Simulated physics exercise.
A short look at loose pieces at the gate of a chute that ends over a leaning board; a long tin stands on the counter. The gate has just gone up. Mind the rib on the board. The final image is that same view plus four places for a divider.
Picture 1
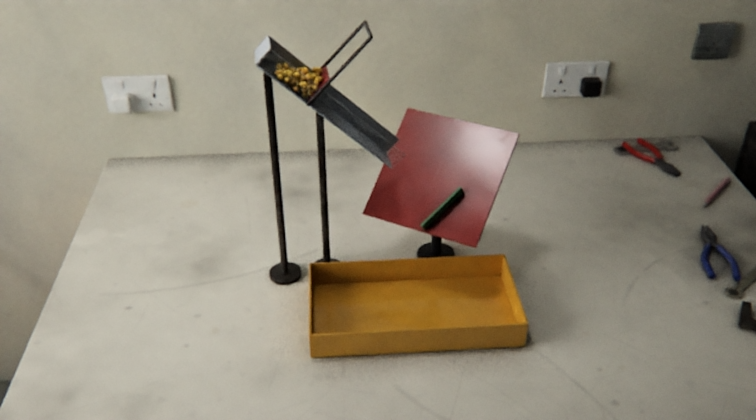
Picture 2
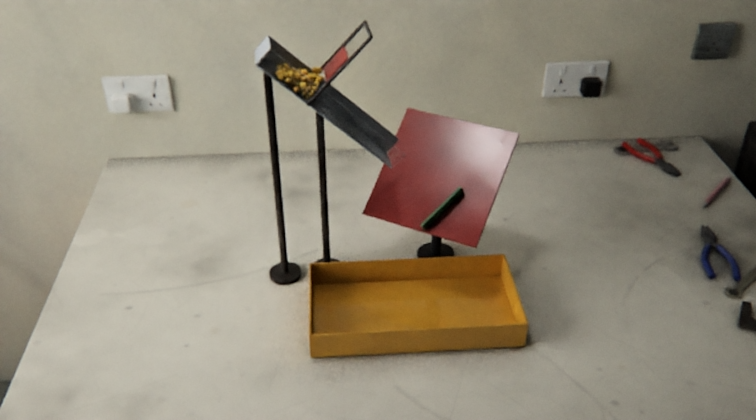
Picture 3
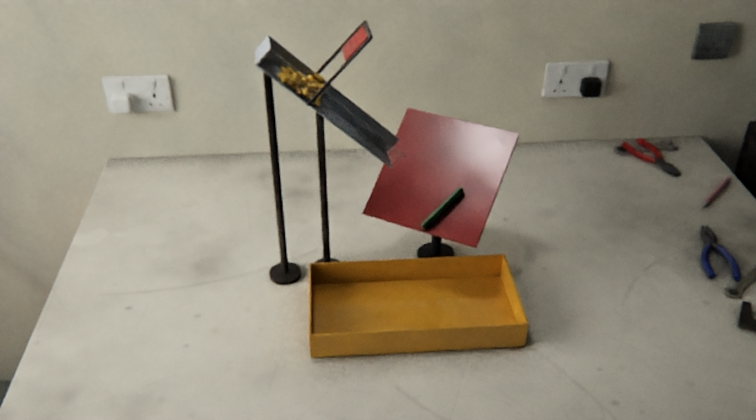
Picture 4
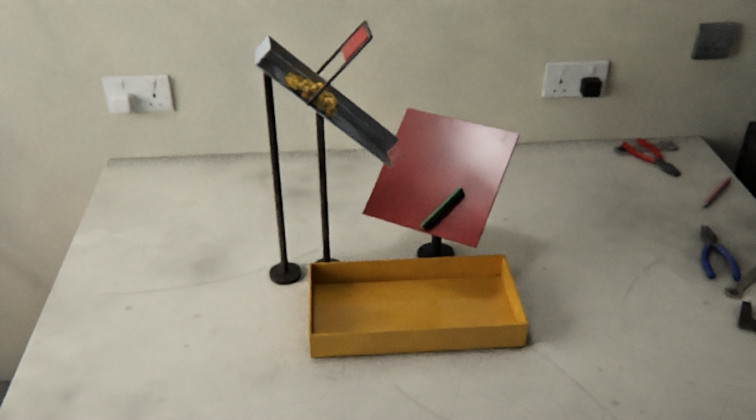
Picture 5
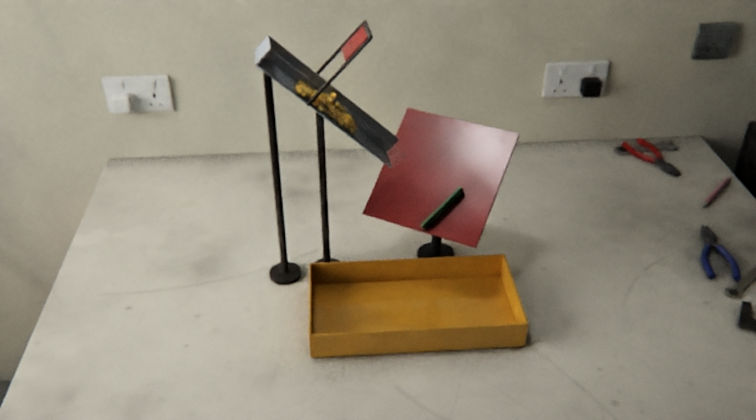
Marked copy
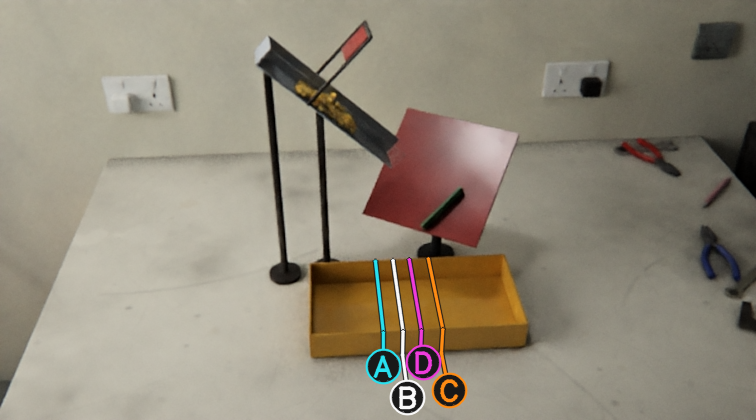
Yellow puffed balls slide down the sloping chute after its red gate lifts up.
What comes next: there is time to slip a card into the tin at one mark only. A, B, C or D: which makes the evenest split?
Best: B.
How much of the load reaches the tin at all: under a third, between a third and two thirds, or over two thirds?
Over two thirds.
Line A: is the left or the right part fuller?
The right side.
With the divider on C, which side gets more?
Left.
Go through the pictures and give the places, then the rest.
Load behind the gate near (298, 79), puffed corn balls; lip of the chute near (389, 160), sloping fairly steeply, in the first frame.
Middle of the board near (440, 174), tilted fairly steeply; middle of its low edge near (417, 230); of its high edge near (462, 120), in the second frame.
Front corners of the tin near (310, 335) and (527, 324), empty; front of the load near (318, 92), in the third frame.
Middle of the load near (313, 90); its front near (331, 105), close to a quarter of the way to the lip; rib from (461, 187) to (421, 225), in the fourth frame.
Middle of the load near (328, 103); its front near (354, 127), close to half of the way to the lip, in the fifth frame.
On the marked copy, line A crosses the front rim at (383, 331); line B crosses the front rim at (402, 330); line C crosses the front rim at (442, 328); line D crosses the front rim at (421, 329).
With A, of what is caught, a small share on the left of the divider, all but a few on the right.
With B, of what is caught, close to half on the left of the divider, close to half on the right.
With C, of what is caught, all but a few on the left of the divider, only a few on the right.
With D, of what is caught, all but a few on the left of the divider, only a few on the right.
